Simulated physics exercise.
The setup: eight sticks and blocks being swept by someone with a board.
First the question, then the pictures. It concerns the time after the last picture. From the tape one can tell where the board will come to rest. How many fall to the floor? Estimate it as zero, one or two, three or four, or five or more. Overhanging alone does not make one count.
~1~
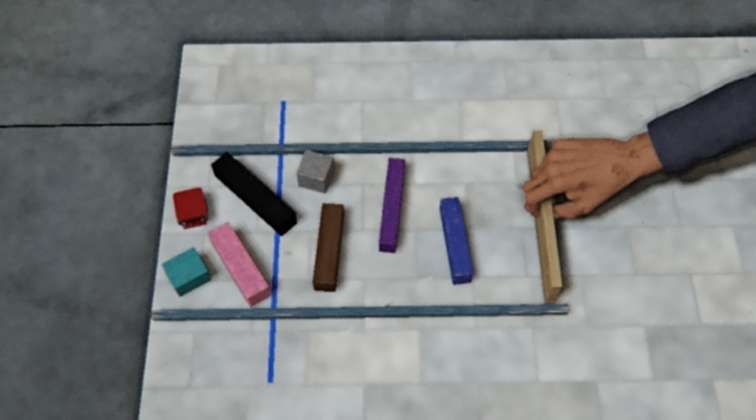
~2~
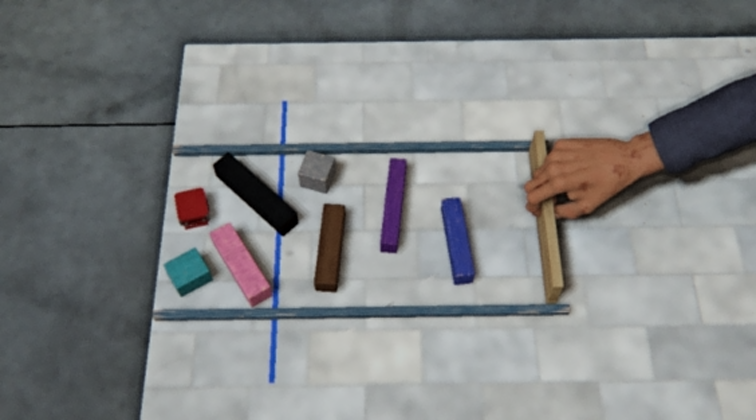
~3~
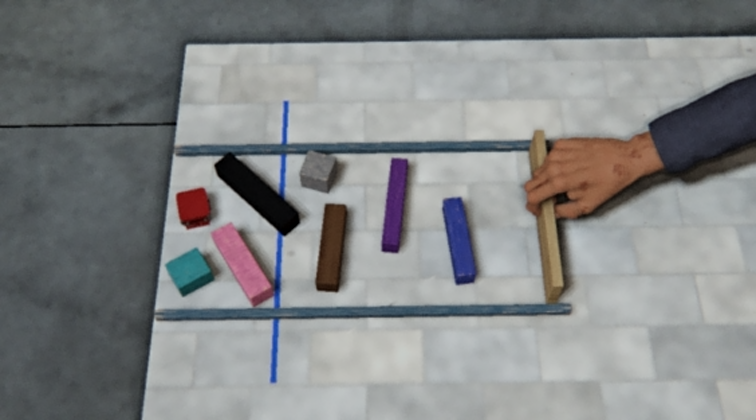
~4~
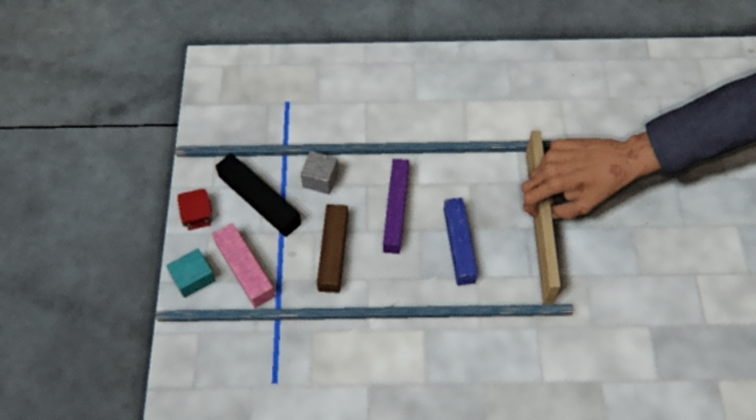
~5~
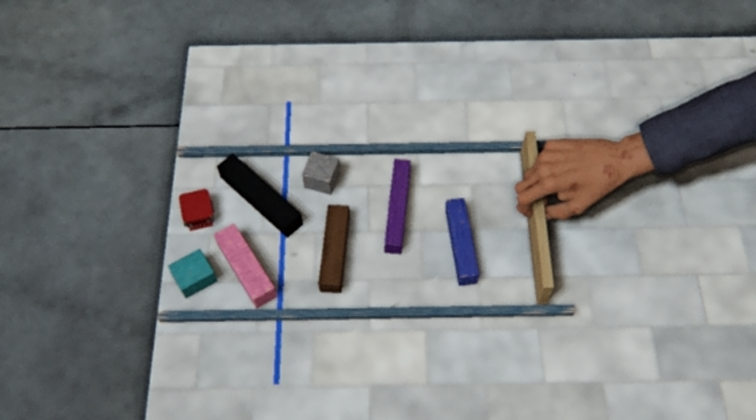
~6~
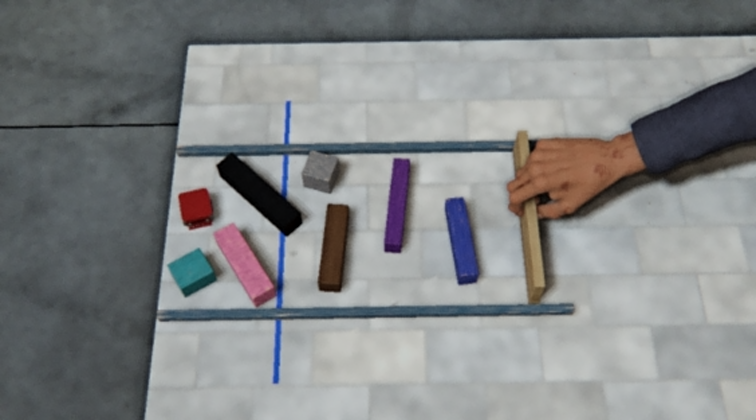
Falls: Zero.
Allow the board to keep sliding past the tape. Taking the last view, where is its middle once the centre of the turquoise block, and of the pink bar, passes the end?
Near (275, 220), then near (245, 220).
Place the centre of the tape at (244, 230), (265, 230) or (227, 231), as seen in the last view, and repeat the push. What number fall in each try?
Try 1: 2; try 2: 2; try 3: 4.
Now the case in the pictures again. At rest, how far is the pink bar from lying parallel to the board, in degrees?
Angle: Roughly 30 degrees.
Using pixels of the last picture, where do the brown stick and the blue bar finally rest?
Brown stick: About (233, 250); blue bar: About (272, 243).
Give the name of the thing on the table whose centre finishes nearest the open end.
It's the turquoise block.
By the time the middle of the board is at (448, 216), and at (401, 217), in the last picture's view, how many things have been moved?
1 at one spot and 2 at the other.
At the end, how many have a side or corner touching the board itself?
Tally at the end: 1.
Soon after, none off yet; red case at rest near (197, 209); turquoise block at rest near (192, 273); pink bar at rest near (245, 265).
Then, none off yet; red case at rest near (197, 209); turquoise block at rest near (192, 273); pink bar moved a little near (233, 268).
At rest, the number that fall off is zero.
